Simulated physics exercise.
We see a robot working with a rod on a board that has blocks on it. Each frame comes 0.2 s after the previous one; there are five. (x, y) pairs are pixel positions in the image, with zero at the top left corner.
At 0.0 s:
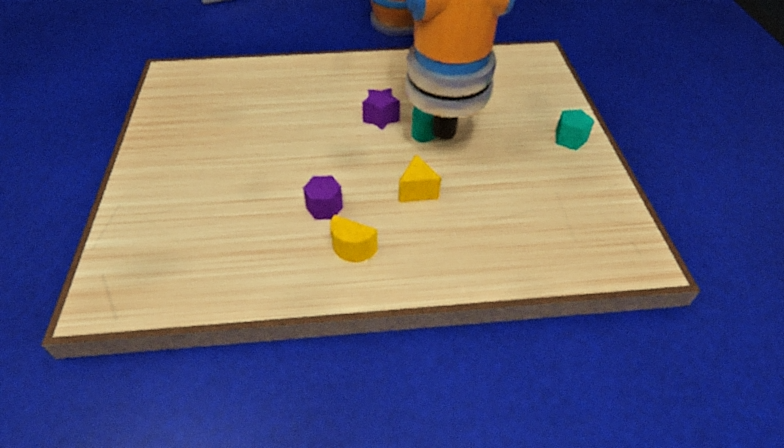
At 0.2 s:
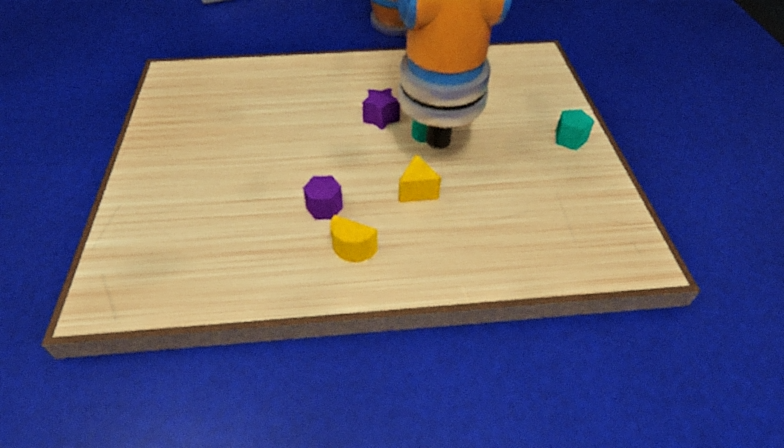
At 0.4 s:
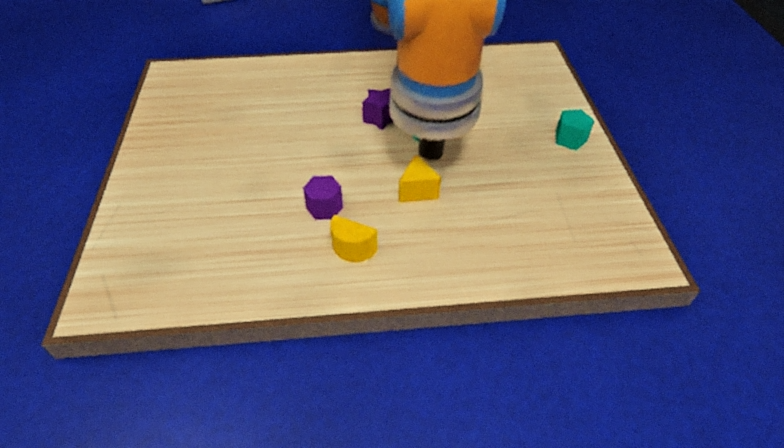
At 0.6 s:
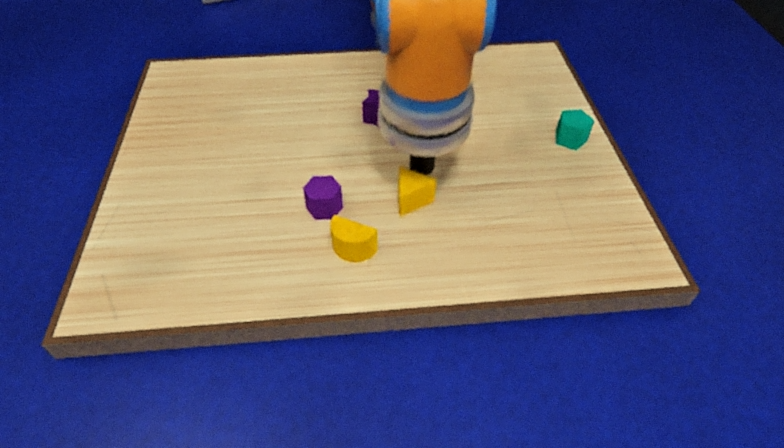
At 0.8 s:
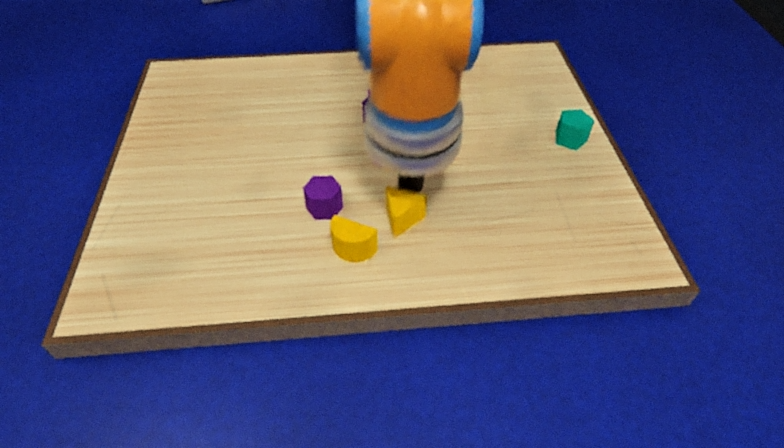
An orange and blue robot arm with grey bands holds a dark rod over a pale wooden board on a blue surface, viewed from above at an angle by a still camera. A purple star sits behind a purple hexagon, yellow triangular and D-shaped blocks, with green pieces near the arm and at right. The arm moves forward and slightly left, pushing and turning the triangle toward the D-shaped block.
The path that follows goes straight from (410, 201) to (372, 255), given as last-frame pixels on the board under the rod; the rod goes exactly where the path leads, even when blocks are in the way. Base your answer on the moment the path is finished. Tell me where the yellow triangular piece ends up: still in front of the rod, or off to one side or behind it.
Prediction: Still leading.
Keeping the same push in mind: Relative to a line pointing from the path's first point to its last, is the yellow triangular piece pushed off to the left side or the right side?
Goes left.
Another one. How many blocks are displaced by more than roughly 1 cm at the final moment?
I predict two.
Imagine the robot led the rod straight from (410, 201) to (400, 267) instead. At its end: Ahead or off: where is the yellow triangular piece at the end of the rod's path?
When the path ends, it will sit ahead of the rod.
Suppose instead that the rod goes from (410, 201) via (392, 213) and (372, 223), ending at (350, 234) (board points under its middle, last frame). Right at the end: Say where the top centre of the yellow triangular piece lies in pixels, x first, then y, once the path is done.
Its top middle will sit at (385, 222).
What follows on the original path. Halfway along, rod (391, 211); yellow triangular piece (388, 228), turned 20° anticlockwise.
At the end, rod (372, 240); purple hexagon in place; yellow D-shaped block (342, 240), turned 70° clockwise; yellow triangular piece (376, 259), turned 15° anticlockwise.
